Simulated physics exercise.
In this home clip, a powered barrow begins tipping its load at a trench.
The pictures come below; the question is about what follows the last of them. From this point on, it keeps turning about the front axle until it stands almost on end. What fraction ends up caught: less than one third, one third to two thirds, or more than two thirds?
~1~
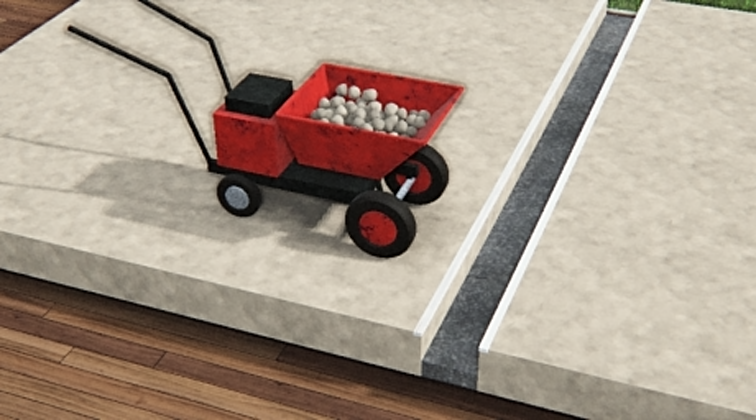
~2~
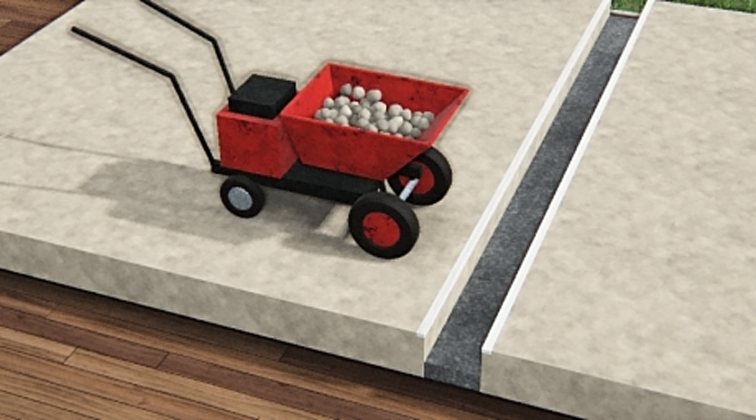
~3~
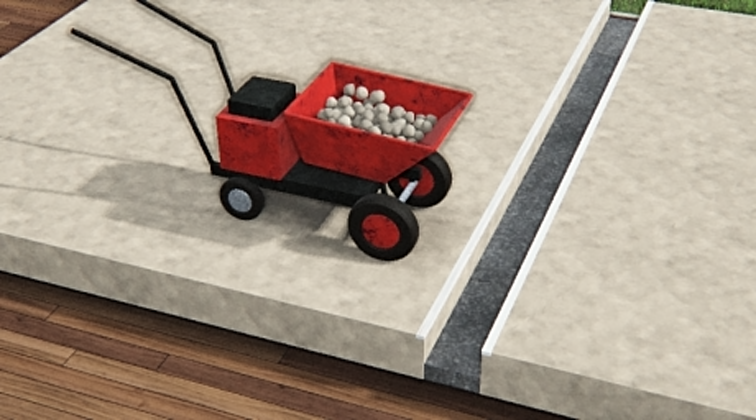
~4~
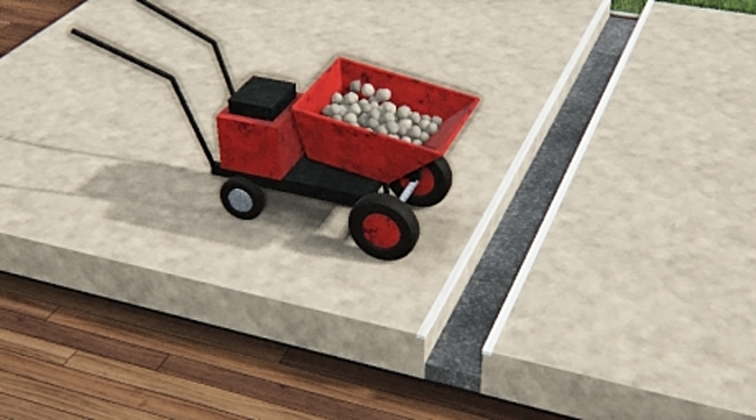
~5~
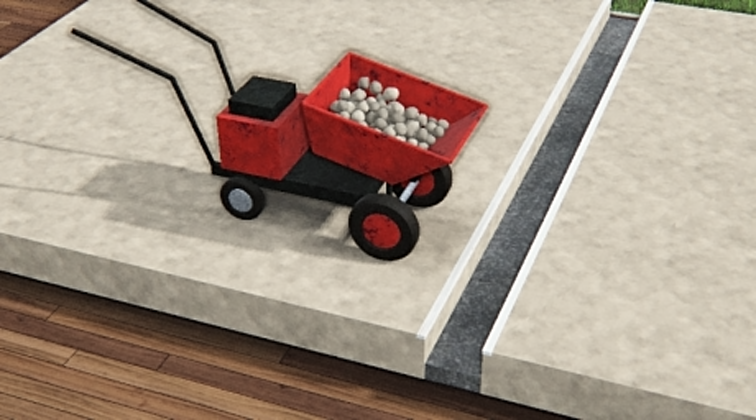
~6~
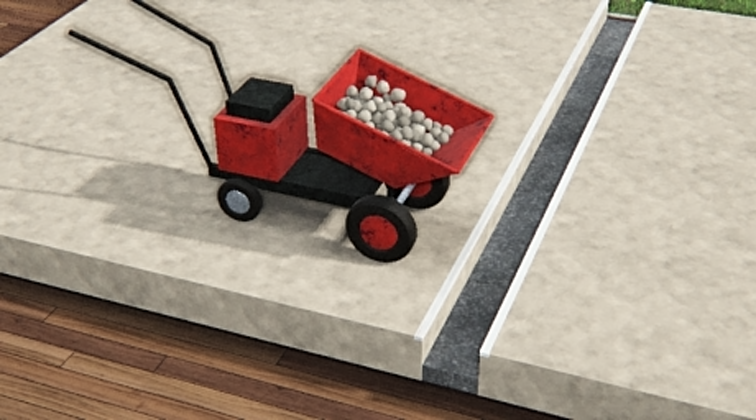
Fraction in: One third to two thirds.
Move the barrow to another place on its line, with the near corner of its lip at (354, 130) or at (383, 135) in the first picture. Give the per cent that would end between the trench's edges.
60 and 90 percent, in that order.
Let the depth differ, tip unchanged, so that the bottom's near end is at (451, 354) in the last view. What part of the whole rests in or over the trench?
I'd put it at about 20 in a hundred.
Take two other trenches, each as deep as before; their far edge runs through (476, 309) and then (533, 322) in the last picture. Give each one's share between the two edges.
Result, try 1: 0 in a hundred; try 2: 90 in a hundred.
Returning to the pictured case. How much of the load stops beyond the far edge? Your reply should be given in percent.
About 50 %.
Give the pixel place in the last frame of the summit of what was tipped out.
Summit in the final view: Around (552, 251).
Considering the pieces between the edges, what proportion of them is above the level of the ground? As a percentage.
Estimate: Near 5 per cent.
Soon, skip tipped steeply; all in the skip.
A while on, skip tipped right over; most in the skip; a stray few in or heaped over the trench; a small part beyond it; a stray few falling.
Towards the end, skip tipped right over; about a quarter in the skip; about a third in or heaped over the trench; about half beyond it.
Finally, skip tipped right over; a small part in the skip; about half in or heaped over the trench; about half beyond it.
